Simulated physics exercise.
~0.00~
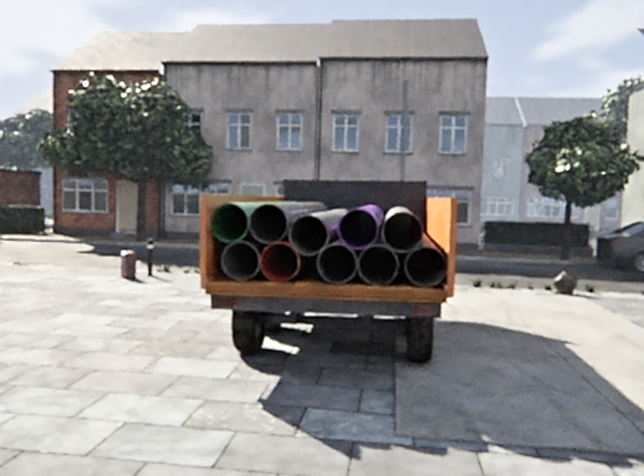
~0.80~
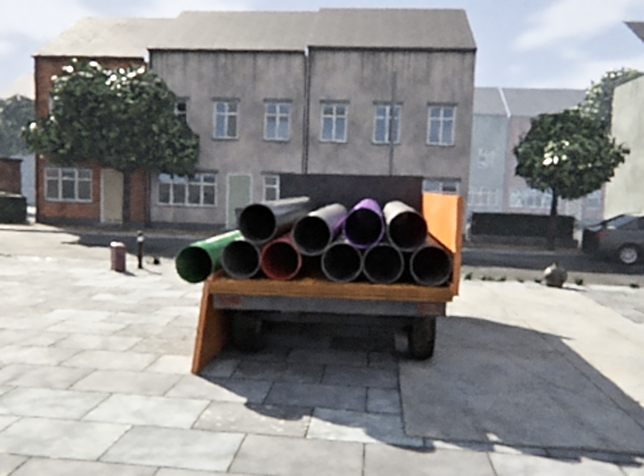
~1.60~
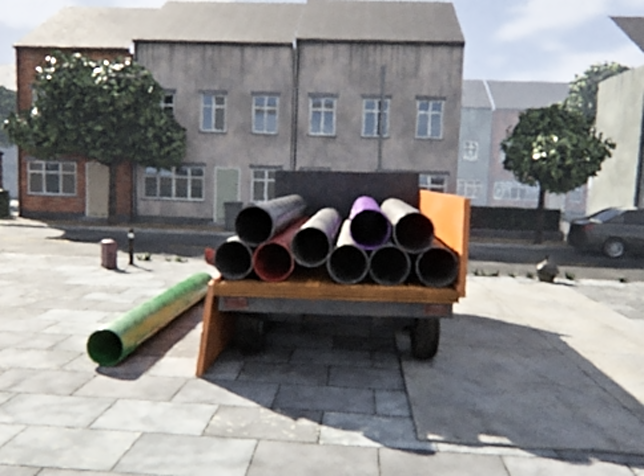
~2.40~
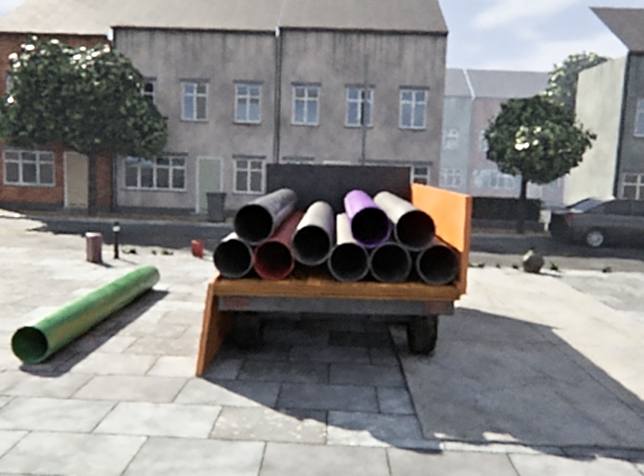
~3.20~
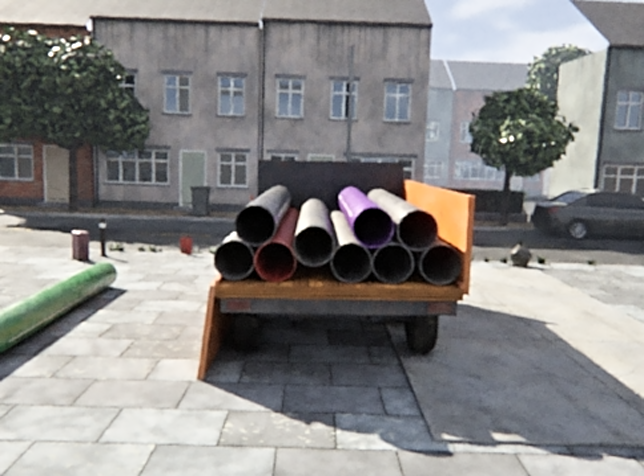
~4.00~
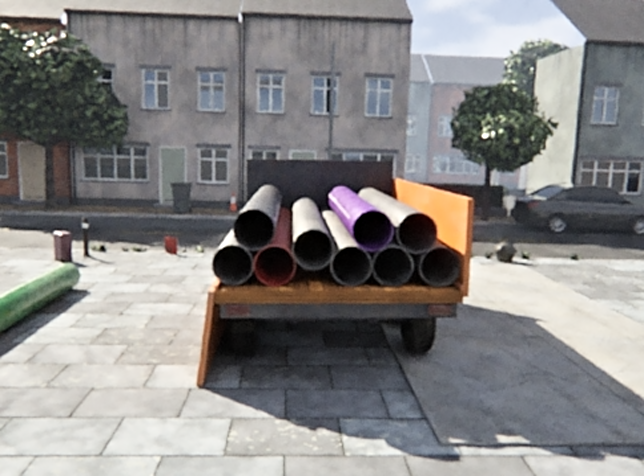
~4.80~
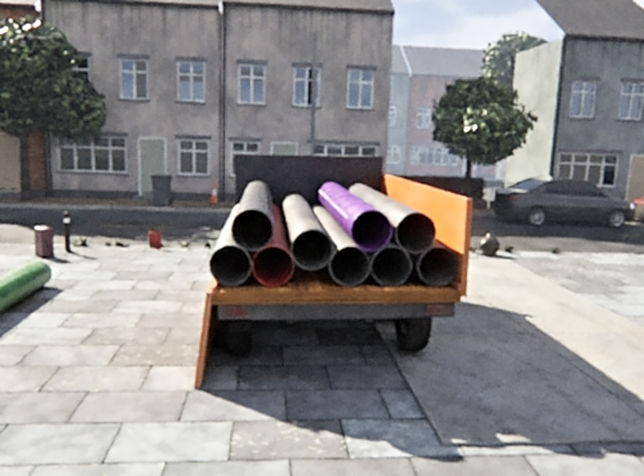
A farm trailer stacked with hollow plastic pipes stood parked on paving when its left side board dropped open, and the green pipe rolled off onto the ground and away to the left, while the red, purple and other pipes stayed on the deck.
